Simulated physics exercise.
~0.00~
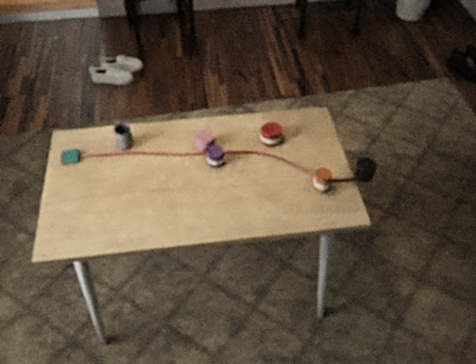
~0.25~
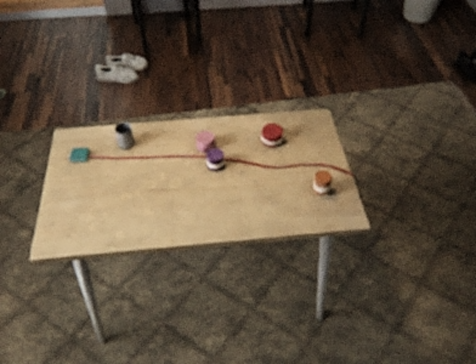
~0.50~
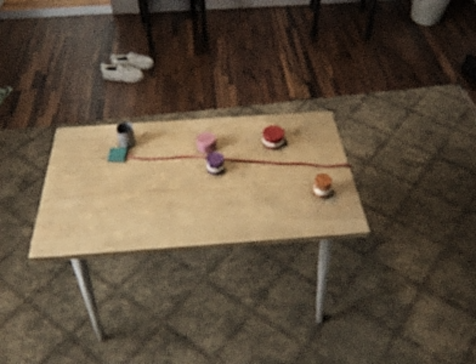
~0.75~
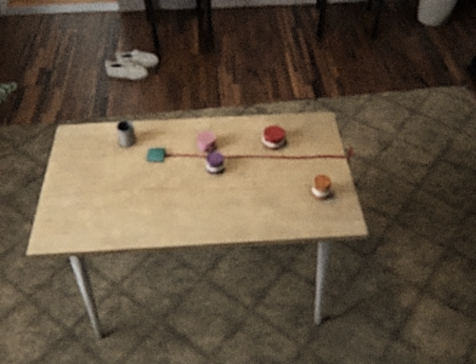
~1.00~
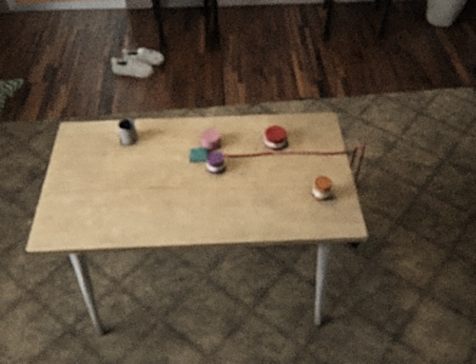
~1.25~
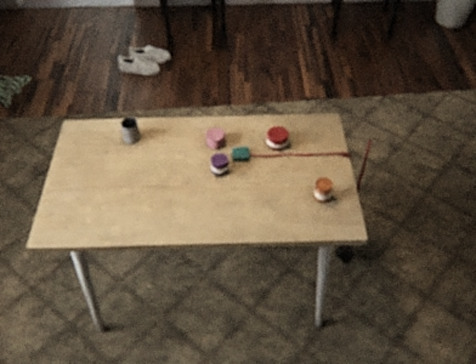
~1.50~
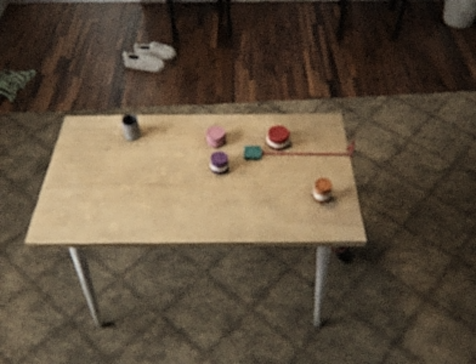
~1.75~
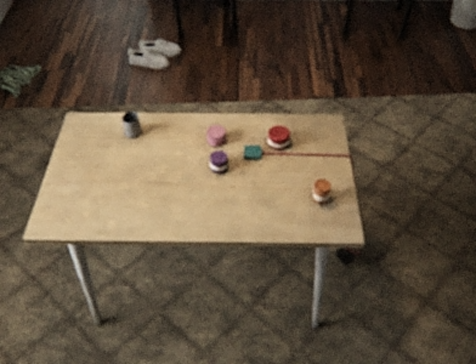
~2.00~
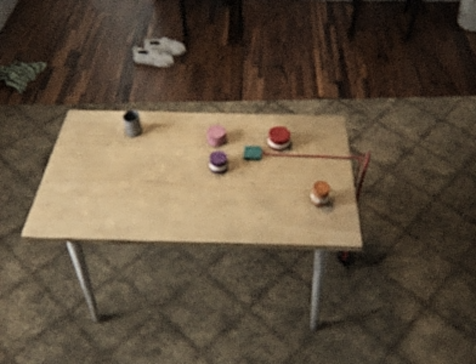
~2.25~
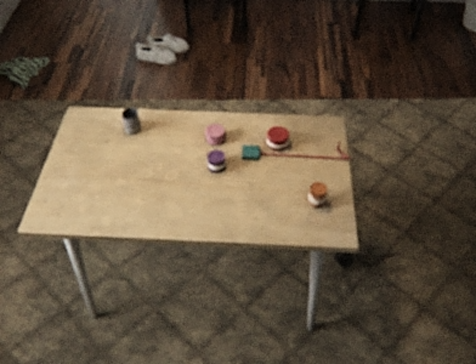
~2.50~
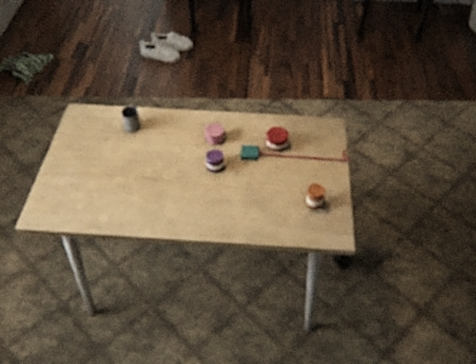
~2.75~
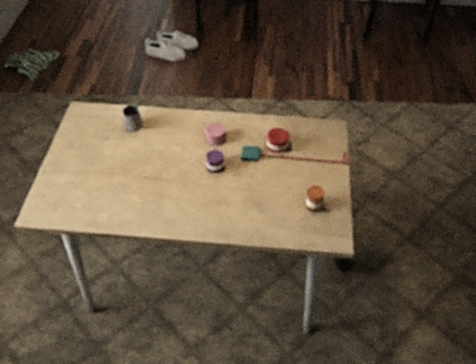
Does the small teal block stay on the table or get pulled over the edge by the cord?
The teal block stays on the table, coming to rest near the red tin with the cord still stretching toward the right edge.
